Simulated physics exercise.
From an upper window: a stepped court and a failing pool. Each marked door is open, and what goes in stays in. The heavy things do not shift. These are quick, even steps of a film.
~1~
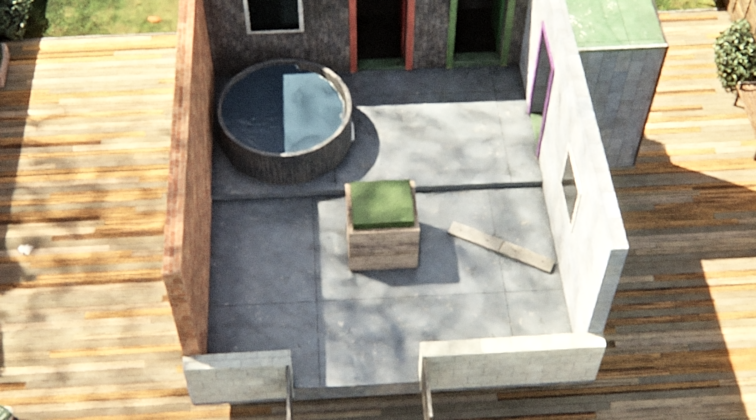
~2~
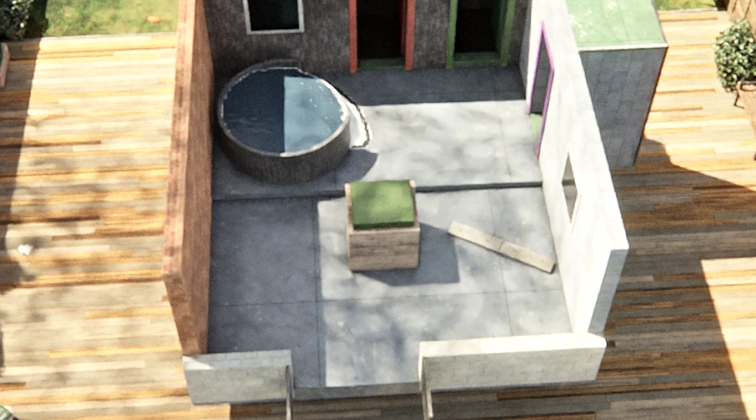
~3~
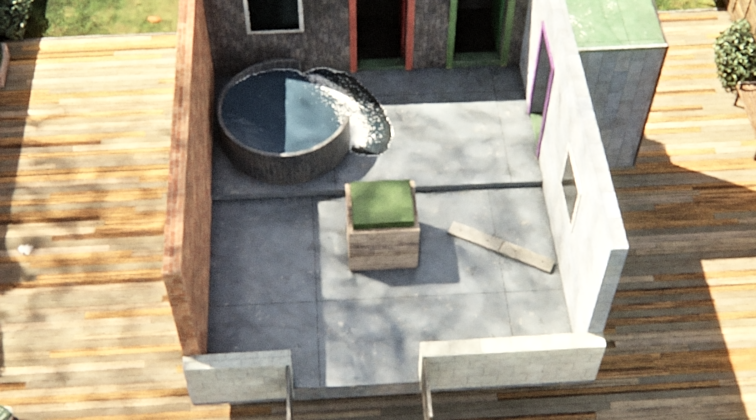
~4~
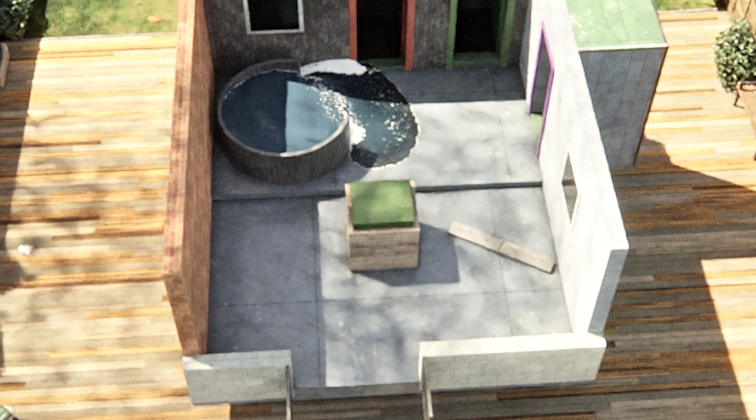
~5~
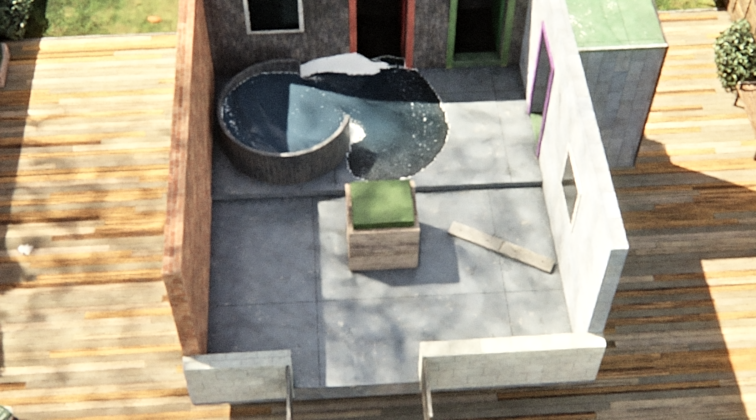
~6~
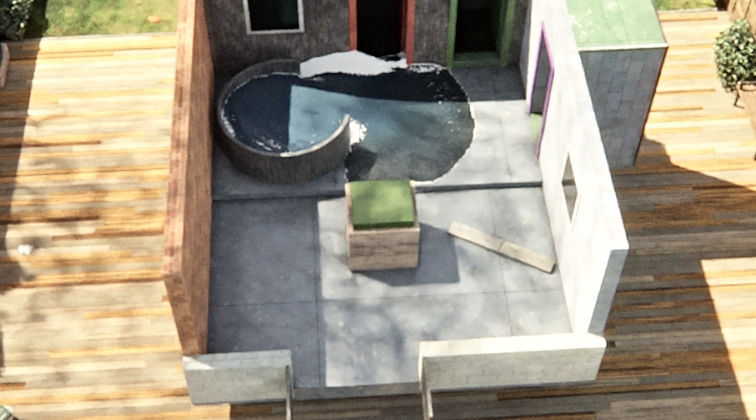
Water bursts from the right side of a round pool and spreads across the grey court.
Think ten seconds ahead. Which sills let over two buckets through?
One by one: The red door floods; the purple door floods; the green door floods.
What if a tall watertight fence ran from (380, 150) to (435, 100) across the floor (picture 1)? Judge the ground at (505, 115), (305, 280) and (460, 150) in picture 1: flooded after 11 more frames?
In that order: Wet, no water, clear.
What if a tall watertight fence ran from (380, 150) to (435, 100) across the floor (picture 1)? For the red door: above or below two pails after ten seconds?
One by one: Red door goes over.
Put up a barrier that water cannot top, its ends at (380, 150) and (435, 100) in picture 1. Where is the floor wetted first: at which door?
The red-painted one.
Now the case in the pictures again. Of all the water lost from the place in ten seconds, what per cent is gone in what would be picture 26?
Some 65 per cent.
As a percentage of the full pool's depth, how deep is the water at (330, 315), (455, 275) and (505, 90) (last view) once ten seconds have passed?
In turn 4, 12 and 12 in a hundred.
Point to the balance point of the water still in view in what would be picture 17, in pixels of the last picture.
Roughly at (380, 116).
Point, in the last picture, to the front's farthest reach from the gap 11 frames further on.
I would point to (550, 236).
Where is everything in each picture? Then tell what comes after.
In the first picture, still water in the round pool at (285, 109).
In the second picture, the front is at (358, 146), out from the gap at (338, 101).
In the third picture, the front is at (379, 151), out from the gap at (338, 103).
In the fourth picture, water pours out at (338, 104) and has run to (397, 158).
In the fifth picture, the front is at (438, 148), out from the gap at (338, 104).
In the sixth picture, the front is at (465, 144), out from the gap at (338, 104).
A moment on, water covers 30 % of the floor; the red door over two buckets in, the purple door wet at the sill, nothing in, the green door wet at the sill, nothing in.
Next, water covers 35 % of the floor; the red door far over two buckets in, the purple door over two buckets in, the green door under two buckets in.
Then, water covers 50 % of the floor; the red door far over two buckets in, the purple door far over two buckets in, the green door over two buckets in.
Later, water covers 70 % of the floor; the red door far over two buckets in, the purple door far over two buckets in, the green door far over two buckets in.
In the end, water covers 95 % of the floor; the red door far over two buckets in, the purple door far over two buckets in, the green door far over two buckets in.
